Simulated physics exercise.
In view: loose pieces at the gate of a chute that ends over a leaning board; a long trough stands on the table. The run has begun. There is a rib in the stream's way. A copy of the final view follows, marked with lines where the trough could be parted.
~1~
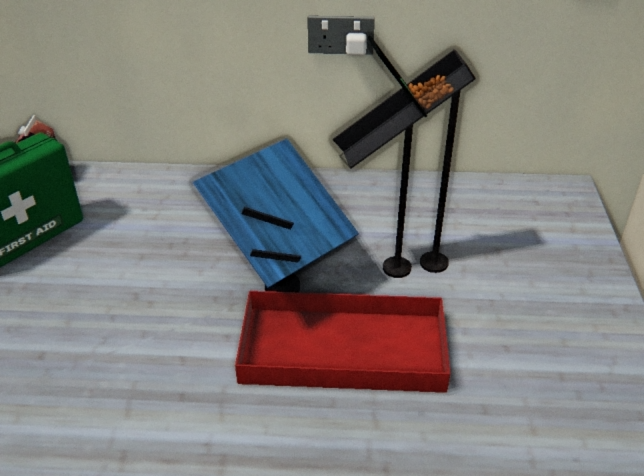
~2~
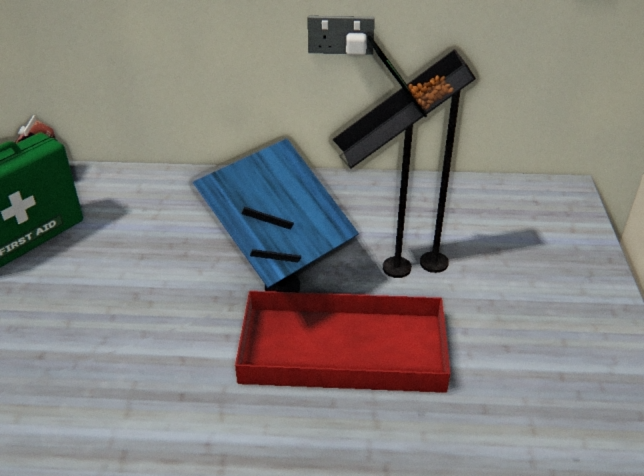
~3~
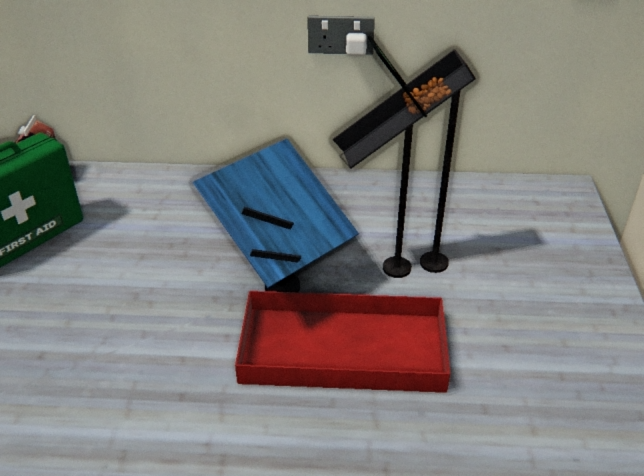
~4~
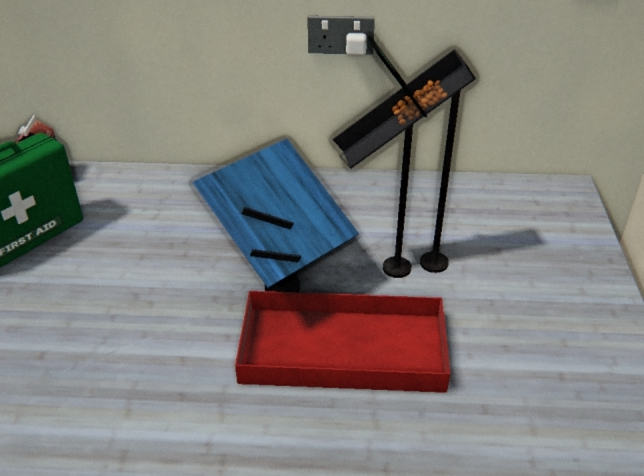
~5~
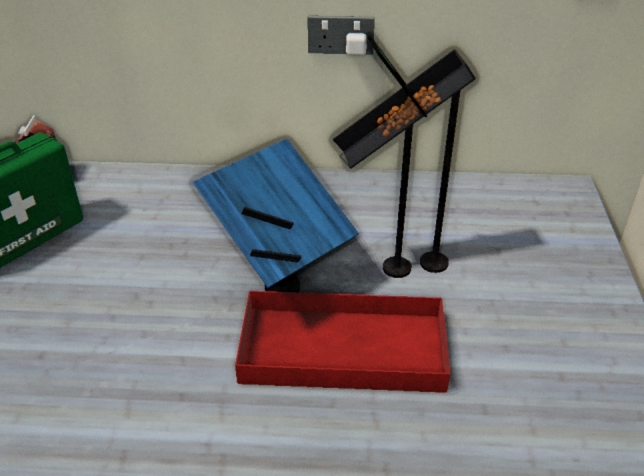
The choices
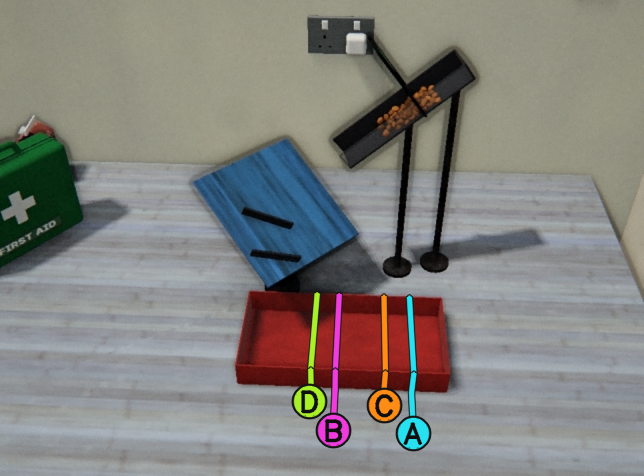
A long red trough sits on a pale, wood-grained table against a plain wall, seen from above and in front by a still camera. Behind it, a tilted blue board carries two black ribs, with a dark chute on two black stands to the right, a wall socket above and a green first-aid box at left. Small orange-brown pieces slide down the chute leftward, spreading out.
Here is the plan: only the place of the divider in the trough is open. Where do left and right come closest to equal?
I would pick line B.
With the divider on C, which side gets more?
The left side.
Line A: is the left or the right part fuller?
The left side.
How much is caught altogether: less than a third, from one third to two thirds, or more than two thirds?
About that: More than two thirds.
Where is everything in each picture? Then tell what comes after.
Load behind the gate (430, 91), bits of cat kibble; lip of the chute (347, 160), sloping fairly steeply, in the first picture.
Middle of the board (278, 208), tilted fairly steeply; middle of its low edge (316, 259); of its high edge (242, 159), in the second picture.
Front corners of the trough (236, 365) and (449, 374), empty; front of the load (411, 109), in the third picture.
Middle of the load (421, 99); its front (400, 118), roughly a quarter of the way to the lip; rib from (253, 250) to (302, 257); rib from (244, 208) to (294, 224), in the fourth picture.
Middle of the load (412, 106); its front (381, 127), roughly half of the way to the lip, in the fifth picture.
On the marked copy, line A crosses the front rim at (413, 372); line B crosses the front rim at (335, 369); line C crosses the front rim at (385, 371); line D crosses the front rim at (310, 368).
With A, of what is caught, every piece on the left of the divider, not one piece on the right.
With B, of what is caught, roughly a third on the left of the divider, roughly two thirds on the right.
With C, of what is caught, almost all on the left of the divider, just a few on the right.
With D, of what is caught, not one piece on the left of the divider, every piece on the right.
